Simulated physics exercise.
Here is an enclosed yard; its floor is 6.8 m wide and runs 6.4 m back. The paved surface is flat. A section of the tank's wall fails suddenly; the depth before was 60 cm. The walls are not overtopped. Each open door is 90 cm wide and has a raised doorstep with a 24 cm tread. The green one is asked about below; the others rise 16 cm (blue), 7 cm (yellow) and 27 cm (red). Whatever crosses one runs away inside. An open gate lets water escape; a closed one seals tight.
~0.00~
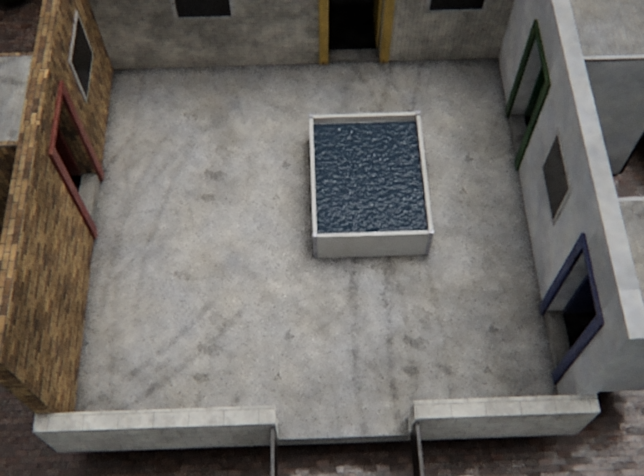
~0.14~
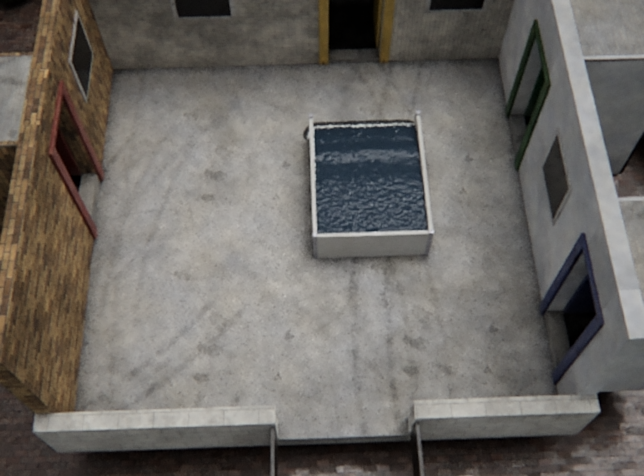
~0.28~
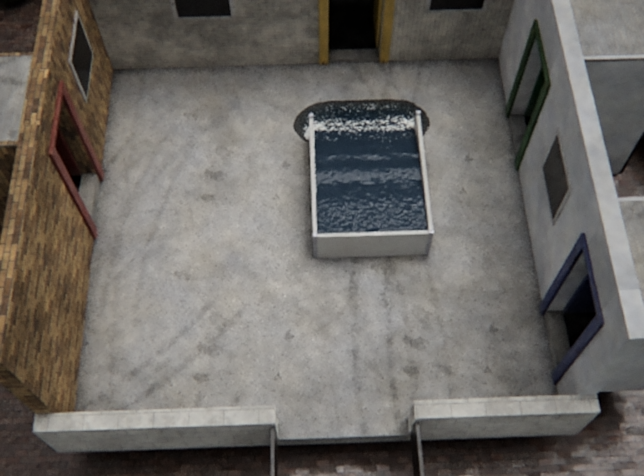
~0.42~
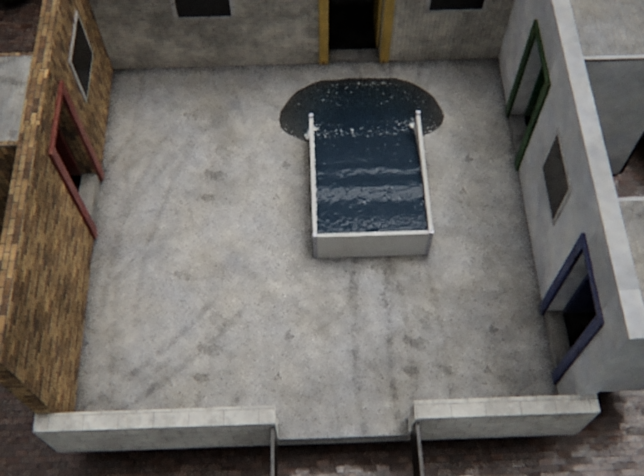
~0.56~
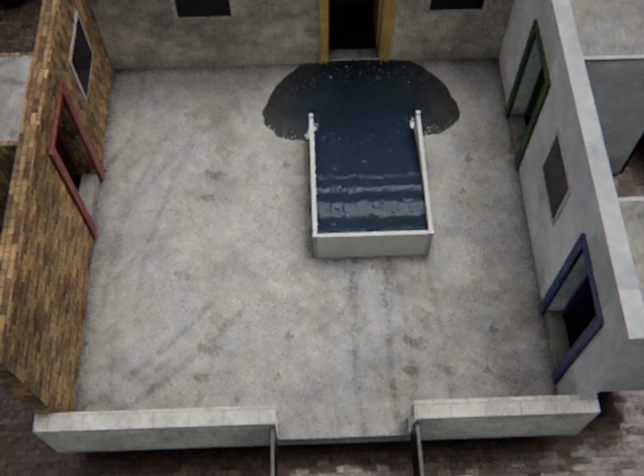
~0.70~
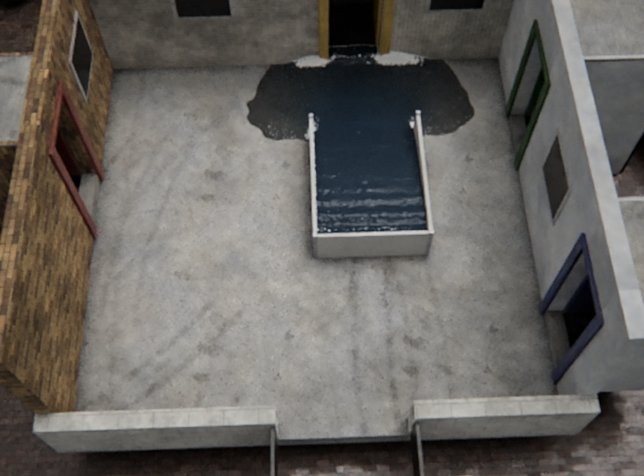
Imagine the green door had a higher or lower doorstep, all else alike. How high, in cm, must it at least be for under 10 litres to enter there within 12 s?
Some 6 cm above the ground.
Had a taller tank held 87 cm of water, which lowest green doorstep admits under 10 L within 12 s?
Then roughly 8.5 cm.
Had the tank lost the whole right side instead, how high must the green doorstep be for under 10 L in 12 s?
Then roughly 31 cm.
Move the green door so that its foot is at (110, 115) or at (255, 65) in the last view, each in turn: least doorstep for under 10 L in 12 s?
About 11.5 and 12.0 cm.
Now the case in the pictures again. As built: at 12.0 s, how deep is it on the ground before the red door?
Roughly 3.0 cm deep.
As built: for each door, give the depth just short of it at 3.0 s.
In cm: Blue 0, yellow 23, green 8, red 0.
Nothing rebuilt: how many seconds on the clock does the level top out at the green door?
Near 3.6 s.
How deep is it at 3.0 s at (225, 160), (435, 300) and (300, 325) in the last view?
In that order: 0, 0 and 0 cm.
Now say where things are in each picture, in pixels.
In the first frame, the tank at (368, 175) is whole and still, 60 cm deep; the green door at (526, 102) is dry.
In the second frame, water pours out on the far side and has run 0.3 m, to a hidden place; about 8 cm deep outside, 60 cm at the back.
In the third frame, the gap is on the far side, the front 0.8 m out at (331, 105); the back of the tank holds 60 cm.
In the fourth frame, the gap is on the far side, the front 1.2 m out at (320, 86); the back of the tank holds 60 cm.
In the fifth frame, the front is at (315, 64), 1.7 m from the gap on the far side; 4.0 m2 of floor is wet, 58 cm left at the back.
In the sixth frame, water pours out on the far side and has run 1.9 m, to (328, 51); about 8 cm deep outside, 52 cm at the back; 1.2 m in a straight line remain to the green door at (526, 102).
After 1.4 s water covers 15 % of the floor, deepest (35 cm) near (380, 65); it has not reached the green door.
After 3.0 s water covers 30 % of the floor, deepest (26 cm) near (492, 62); 8 cm at the green door, 0 litres in over its 9 cm doorstep.
After 12.0 s water covers 95 % of the floor, deepest (6 cm) near (165, 426); 3 cm at the green door, 1 litre in over its 9 cm doorstep.
At the green door as built, the water arrived by 2.1 s and peaked near 9 cm at 3.6 s.
With a doorstep of 5 cm, 17 litres would have come in within the 12 s; with 6.5 cm, 7 litres. So under 10 litres takes about 6 cm.
